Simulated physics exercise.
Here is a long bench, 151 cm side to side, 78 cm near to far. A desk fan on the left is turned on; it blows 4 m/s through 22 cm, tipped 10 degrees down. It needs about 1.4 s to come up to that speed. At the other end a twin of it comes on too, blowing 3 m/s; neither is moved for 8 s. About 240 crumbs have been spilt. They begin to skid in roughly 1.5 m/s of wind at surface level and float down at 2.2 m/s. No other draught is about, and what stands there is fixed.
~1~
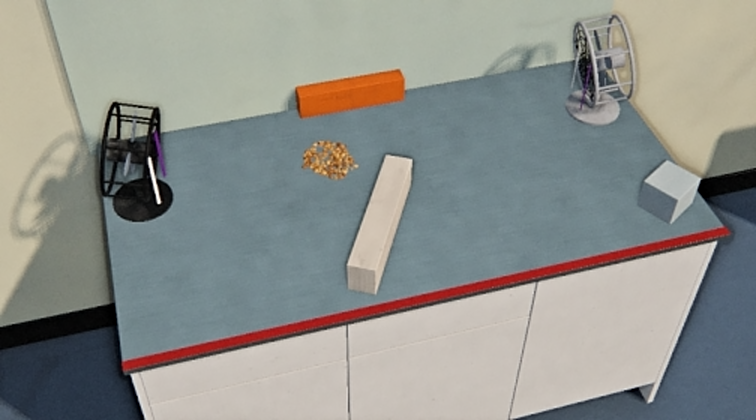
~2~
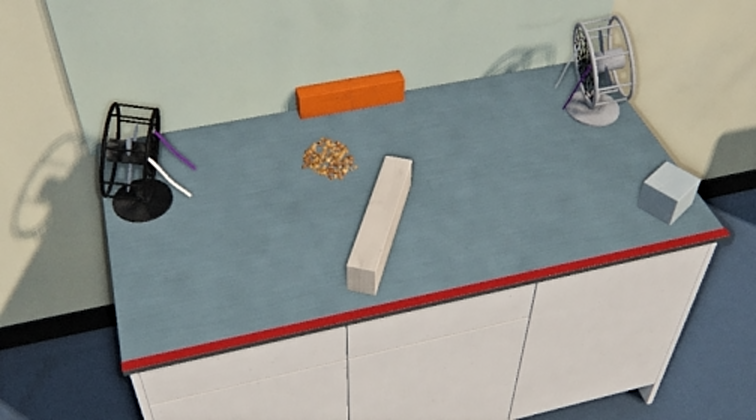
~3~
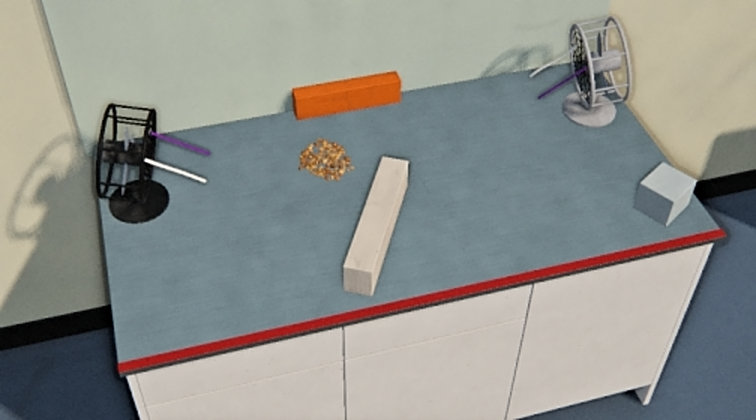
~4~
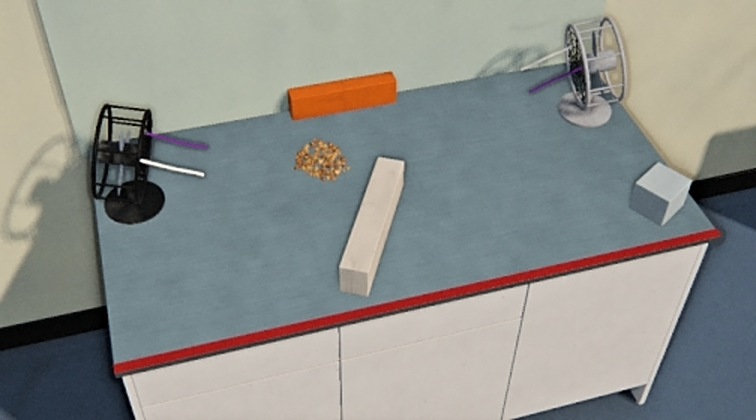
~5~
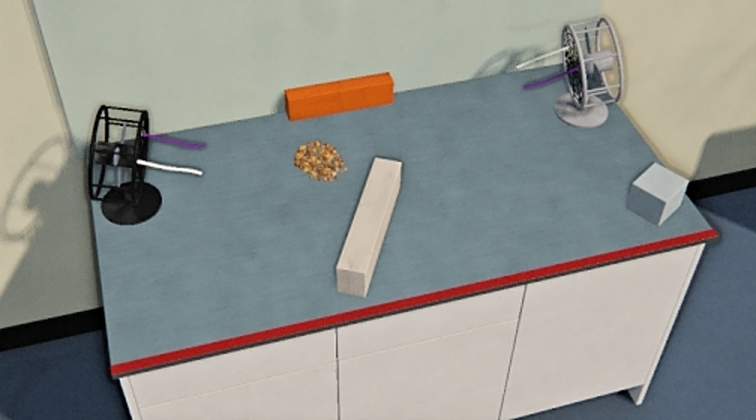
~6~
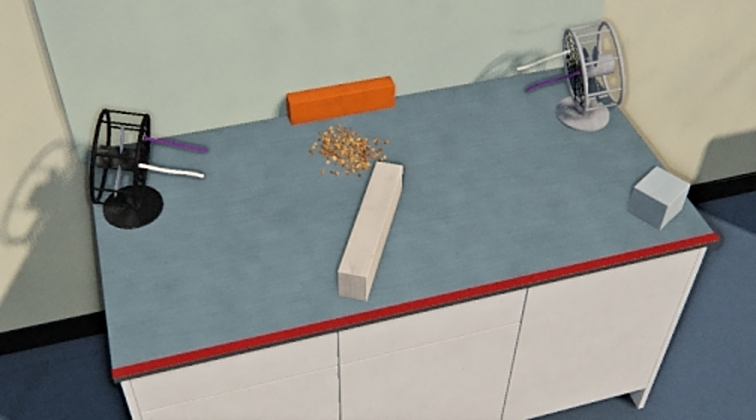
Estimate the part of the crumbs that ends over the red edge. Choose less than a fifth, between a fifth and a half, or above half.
The share over the red edge is under a fifth.
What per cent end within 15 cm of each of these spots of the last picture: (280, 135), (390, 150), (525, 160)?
In turn about 15 %, 15 %, 0 %.
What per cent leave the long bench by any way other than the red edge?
Near 5 %.
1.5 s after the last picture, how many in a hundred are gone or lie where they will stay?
Near 20 %.
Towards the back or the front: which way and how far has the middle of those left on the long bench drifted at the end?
Towards the back, some 15 cm.
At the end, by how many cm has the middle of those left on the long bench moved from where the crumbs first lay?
About 25 cm.
Then, 0.5 s after the last picture, 0 % are over the red edge; the middle of those left on the top is near (383, 119); 1 % are gone or lie where they will stay.
Then, 1.5 s after the last picture, 6 % are over the red edge; the middle of those left on the top is near (369, 116); 22 % are gone or lie where they will stay.
Then, 3.3 s after the last picture, 7 % are over the red edge; the middle of those left on the top is near (368, 116); 36 % are gone or lie where they will stay.
Then, 6.9 s after the last picture, at the end, 7 % are over the red edge; the middle of those left on the top is near (368, 116).
